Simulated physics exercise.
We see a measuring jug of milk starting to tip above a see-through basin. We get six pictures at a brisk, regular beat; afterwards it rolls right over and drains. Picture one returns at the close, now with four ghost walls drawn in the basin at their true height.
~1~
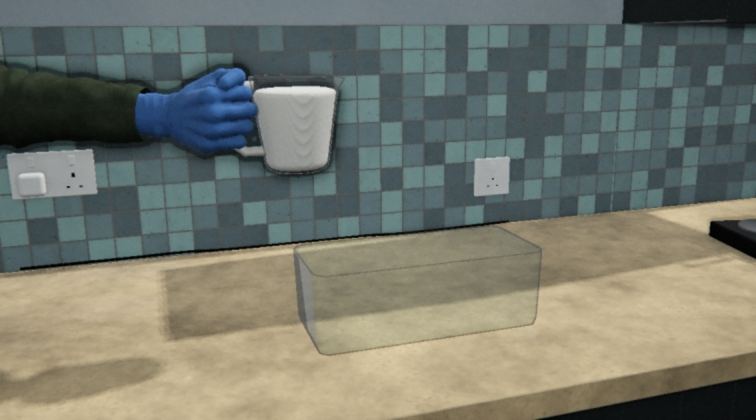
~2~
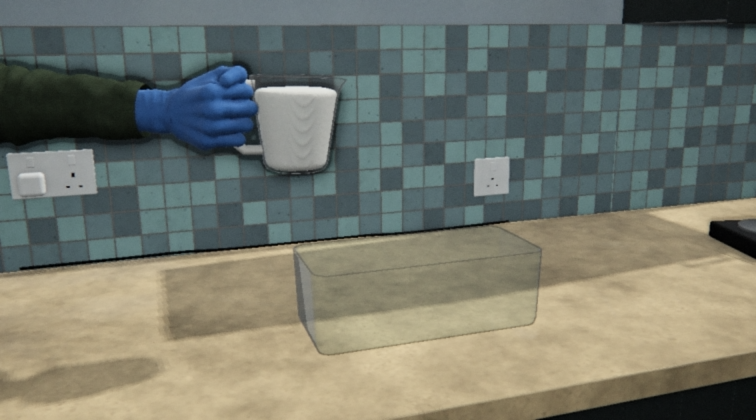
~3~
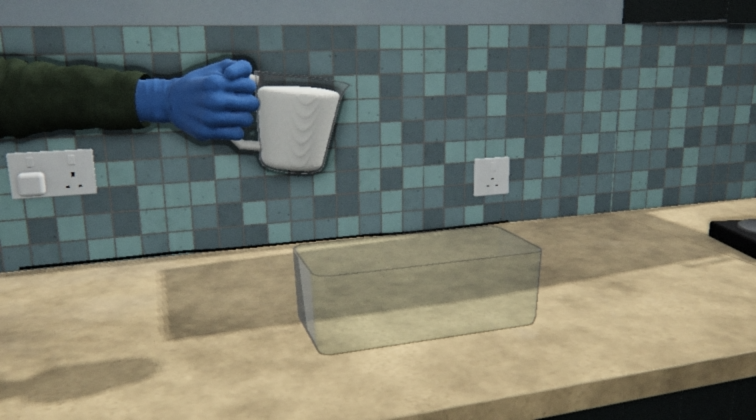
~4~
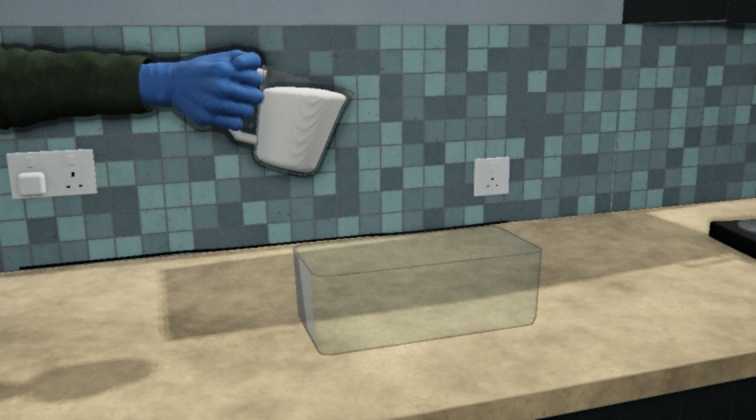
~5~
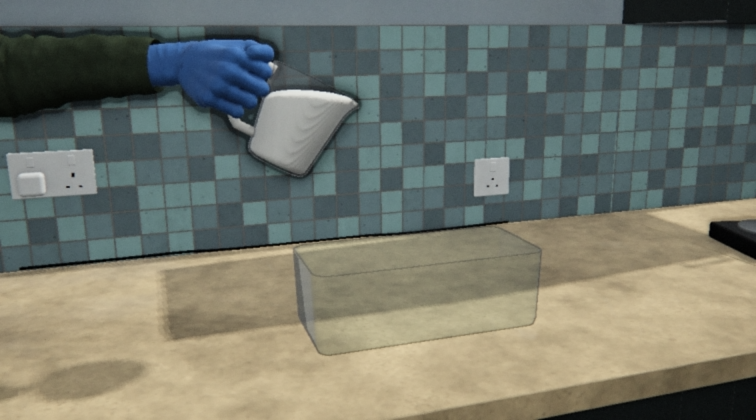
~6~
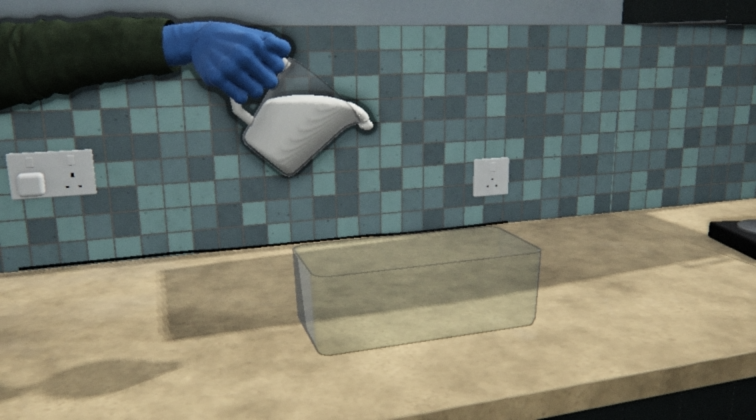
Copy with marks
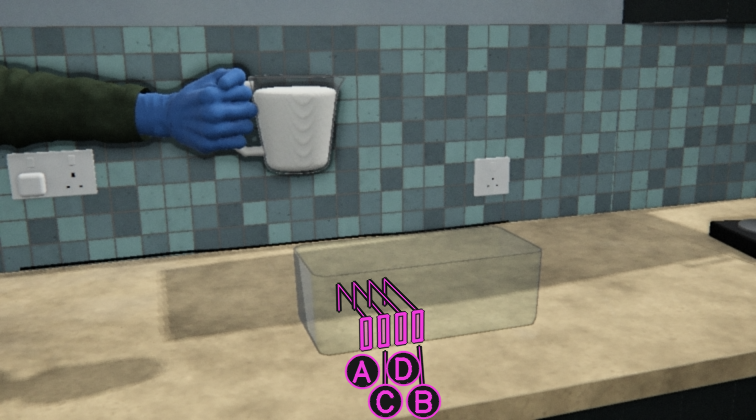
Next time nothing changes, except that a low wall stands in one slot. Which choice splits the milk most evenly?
The best slot is B.
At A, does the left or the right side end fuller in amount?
The right one.
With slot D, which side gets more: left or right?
The right side.
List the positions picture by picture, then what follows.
The first frame shows upright, lip at (343, 78); basin from (316, 355) to (534, 322); nothing has left yet.
The second frame shows upright, lip at (345, 79); nothing has left yet.
The third frame shows tipped about 8°, lip at (348, 84); nothing has left yet.
The fourth frame shows tipped about 17°, lip at (353, 93); nothing has left yet.
The fifth frame shows tipped about 28°, lip at (357, 106); nothing has left yet.
The sixth frame shows tipped about 42°, lip at (358, 122); milk is over the lip, down to (367, 126).
In magenta, A at (367, 354); B at (419, 346); C at (385, 351); D at (402, 349).
With A, about 6 % ends left of the wall and 92 % right of it.
With B, about 52 % ends left of the wall and 43 % right of it; 6 % is lost outside.
With C, about 8 % ends left of the wall and 90 % right of it.
With D, about 27 % ends left of the wall and 72 % right of it.
